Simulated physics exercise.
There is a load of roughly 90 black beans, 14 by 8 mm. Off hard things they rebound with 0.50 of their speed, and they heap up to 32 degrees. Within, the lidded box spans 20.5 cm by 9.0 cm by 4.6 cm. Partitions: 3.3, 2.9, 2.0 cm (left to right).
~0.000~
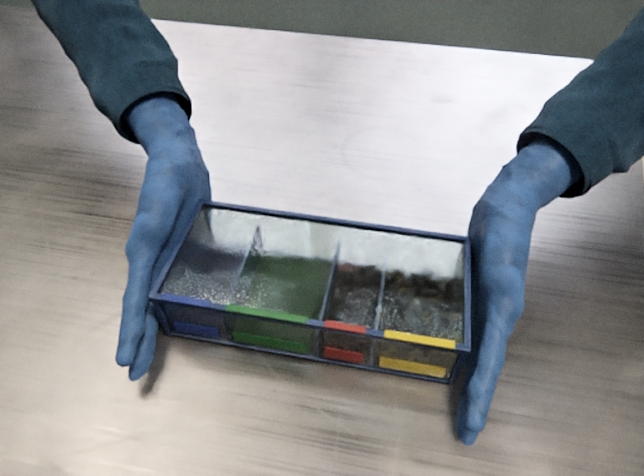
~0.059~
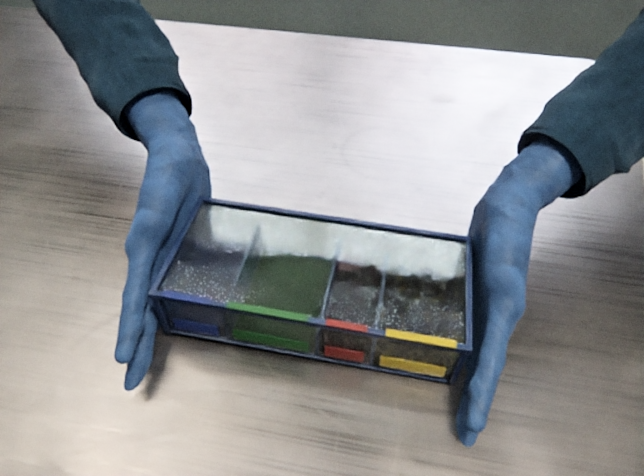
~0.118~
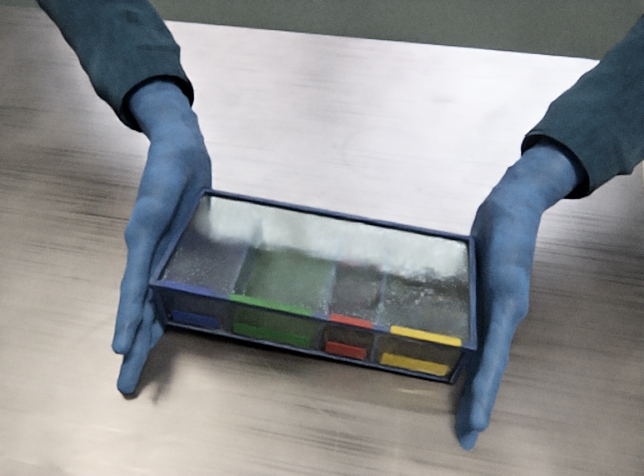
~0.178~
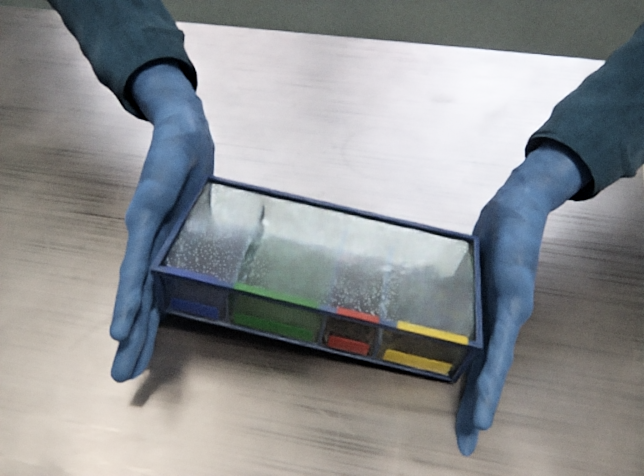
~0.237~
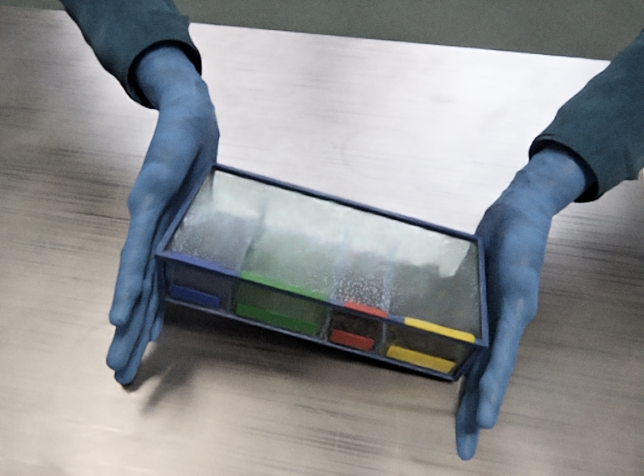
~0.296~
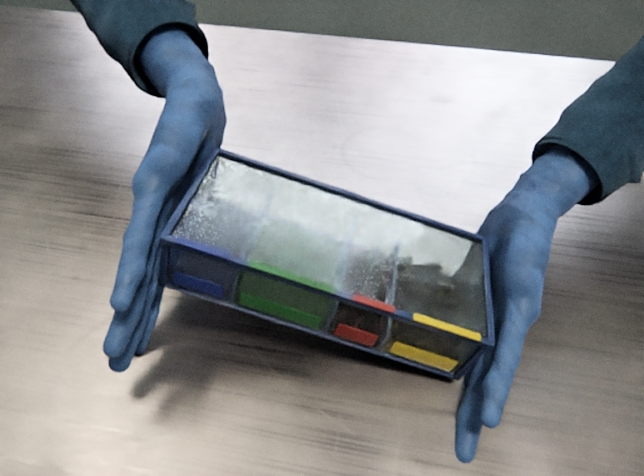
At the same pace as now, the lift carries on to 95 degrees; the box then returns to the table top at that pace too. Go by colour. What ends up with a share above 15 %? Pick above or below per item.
Red compartment = below; blue compartment = below; green compartment = below; yellow compartment = above.
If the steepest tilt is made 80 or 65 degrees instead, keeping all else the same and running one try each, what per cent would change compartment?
I'd put them near 10 and 0 percent in that order.
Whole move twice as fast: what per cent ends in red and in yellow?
I'd expect red at 5 percent and yellow at 95 percent.
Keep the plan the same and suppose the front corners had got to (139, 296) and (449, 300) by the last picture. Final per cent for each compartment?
Red = 25 %; blue = 25 %; green = 45 %; yellow = 5 %.
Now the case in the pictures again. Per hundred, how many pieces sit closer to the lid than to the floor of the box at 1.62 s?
Something like 30 percent of the pieces.
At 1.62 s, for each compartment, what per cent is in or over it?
Red = 25, blue = 0, green = 0, yellow = 75 (per cent).
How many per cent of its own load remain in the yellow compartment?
I'd estimate about 100 %.
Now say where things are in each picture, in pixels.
In the first picture, box tilt 0 degrees, front corners at (157, 295) and (464, 347); red 35 %, yellow 65 %.
In the second picture, box tilt 1 degrees, front corners at (157, 292) and (465, 346).
In the third picture, box tilt 4 degrees, front corners at (157, 282) and (469, 345), lowest corner right back.
In the fourth picture, box tilt 7 degrees, front corners at (159, 268) and (475, 343), lowest corner right back.
In the fifth picture, box tilt 11 degrees, front corners at (163, 253) and (481, 342), lowest corner right back.
In the sixth picture, box tilt 15 degrees, front corners at (168, 238) and (487, 341), lowest corner right back; red 35 %, yellow 65 %. Its pace works out near 65 degrees a second.
After 1.62 s, tilt 95 degrees; red 25 %, yellow 75 %.
Then, at 2.50 s, tilt 43 degrees; red 5 %, yellow 95 %.
After 3.38 s, tilt 0 degrees; red 5 %, yellow 95 %.
At rest (3.8 s), red 5 %, blue 0 %, green 0 %, yellow 95 %.
